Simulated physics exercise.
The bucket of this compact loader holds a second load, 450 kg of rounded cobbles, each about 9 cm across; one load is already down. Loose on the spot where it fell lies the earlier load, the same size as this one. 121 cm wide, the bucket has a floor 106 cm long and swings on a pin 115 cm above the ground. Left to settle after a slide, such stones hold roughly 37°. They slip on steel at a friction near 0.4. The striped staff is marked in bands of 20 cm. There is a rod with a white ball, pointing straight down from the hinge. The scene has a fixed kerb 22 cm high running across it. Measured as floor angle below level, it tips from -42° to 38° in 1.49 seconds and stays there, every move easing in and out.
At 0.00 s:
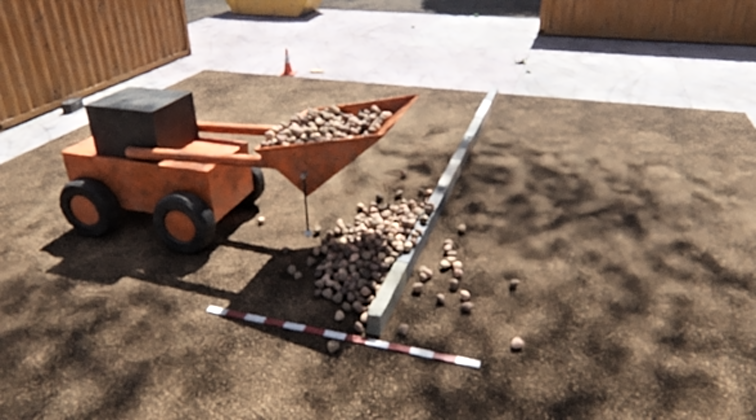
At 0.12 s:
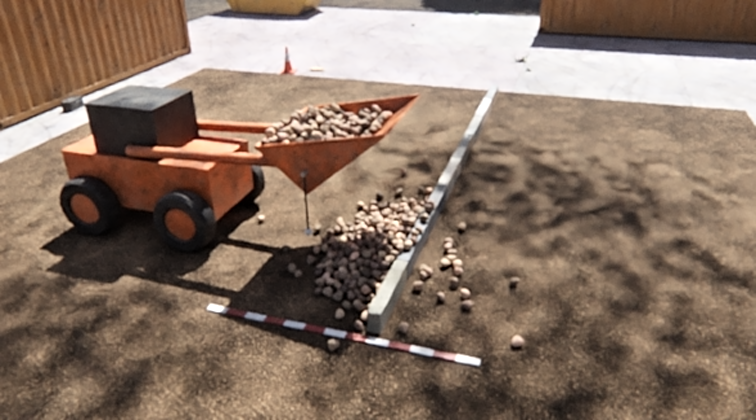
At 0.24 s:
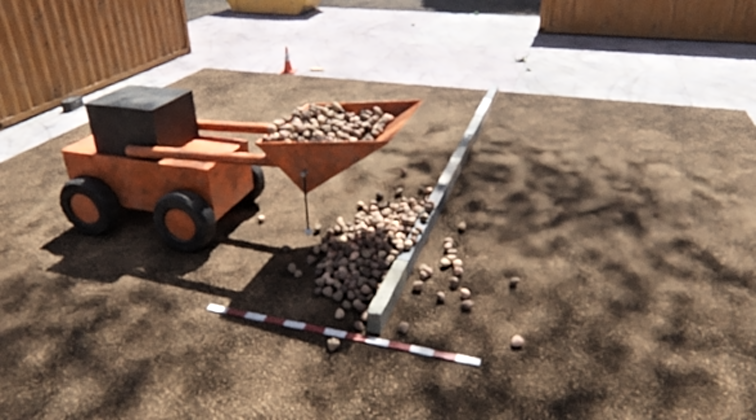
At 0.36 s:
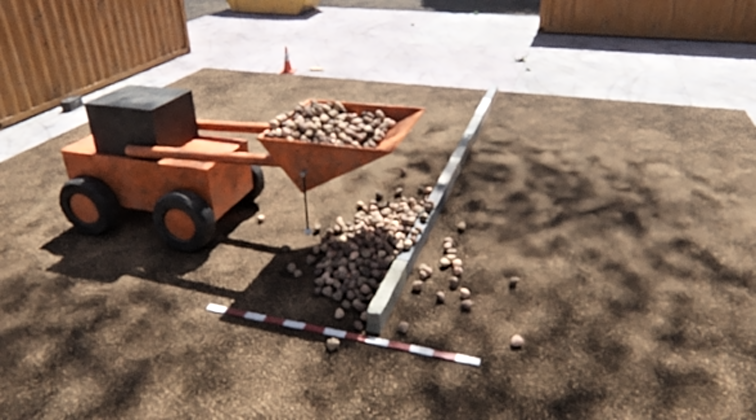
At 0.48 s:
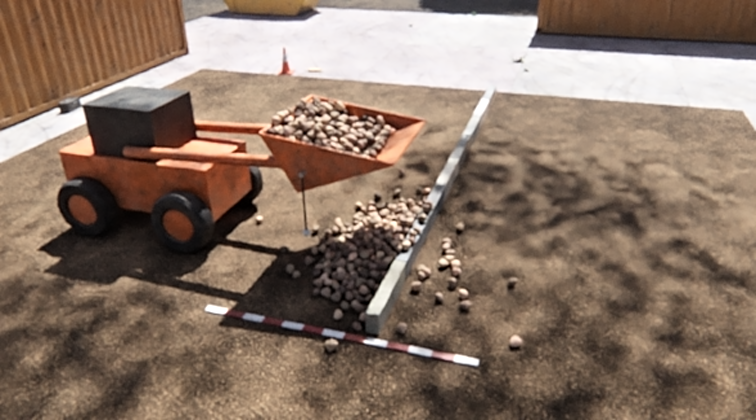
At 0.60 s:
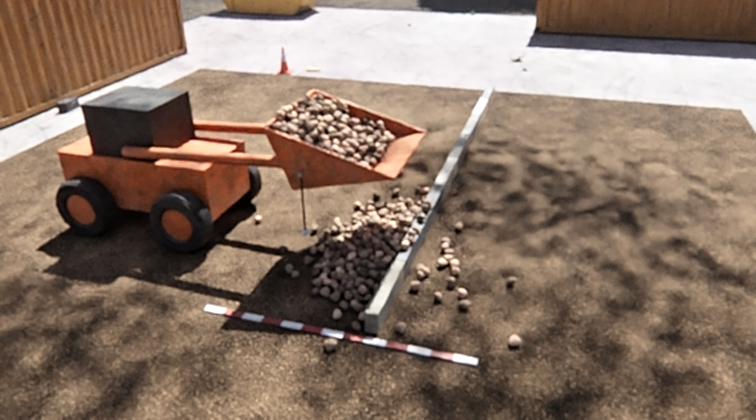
An orange loader with a black box on top stayed parked while its raised bucket, full of round stones, slowly tilted its front edge downward above a heap of similar stones beside a grey kerb.
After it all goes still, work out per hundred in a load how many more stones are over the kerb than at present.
Around 64 stones per hundred.
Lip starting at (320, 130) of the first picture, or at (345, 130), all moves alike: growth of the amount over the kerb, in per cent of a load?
0 % and 10 %.
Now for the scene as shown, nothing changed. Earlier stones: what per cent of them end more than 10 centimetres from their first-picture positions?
I'd say roughly 5 per cent of them.
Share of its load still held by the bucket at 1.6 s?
It holds some 60 percent.
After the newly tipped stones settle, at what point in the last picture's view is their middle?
Centre: Approx. (433, 251).
After 1.1 s the floor is at 26°; in per cent of one load, 100 in the bucket, 96 on this side of the kerb, 4 over the kerb; the foremost stones are at (468, 290).
After 1.6 s the floor is at 38°; in per cent of one load, 58 in the bucket, 130 on this side of the kerb, 12 over the kerb; the foremost stones are at (468, 290).
After 1.9 s the floor is at 38°; in per cent of one load, 16 in the bucket, 135 on this side of the kerb, 49 over the kerb; the foremost stones are at (494, 278).
After 4.7 s the floor is at 38°; in per cent of one load, 0 in the bucket, 132 on this side of the kerb, 68 over the kerb; the foremost stones are at (562, 267). Net gain over the kerb, 64.
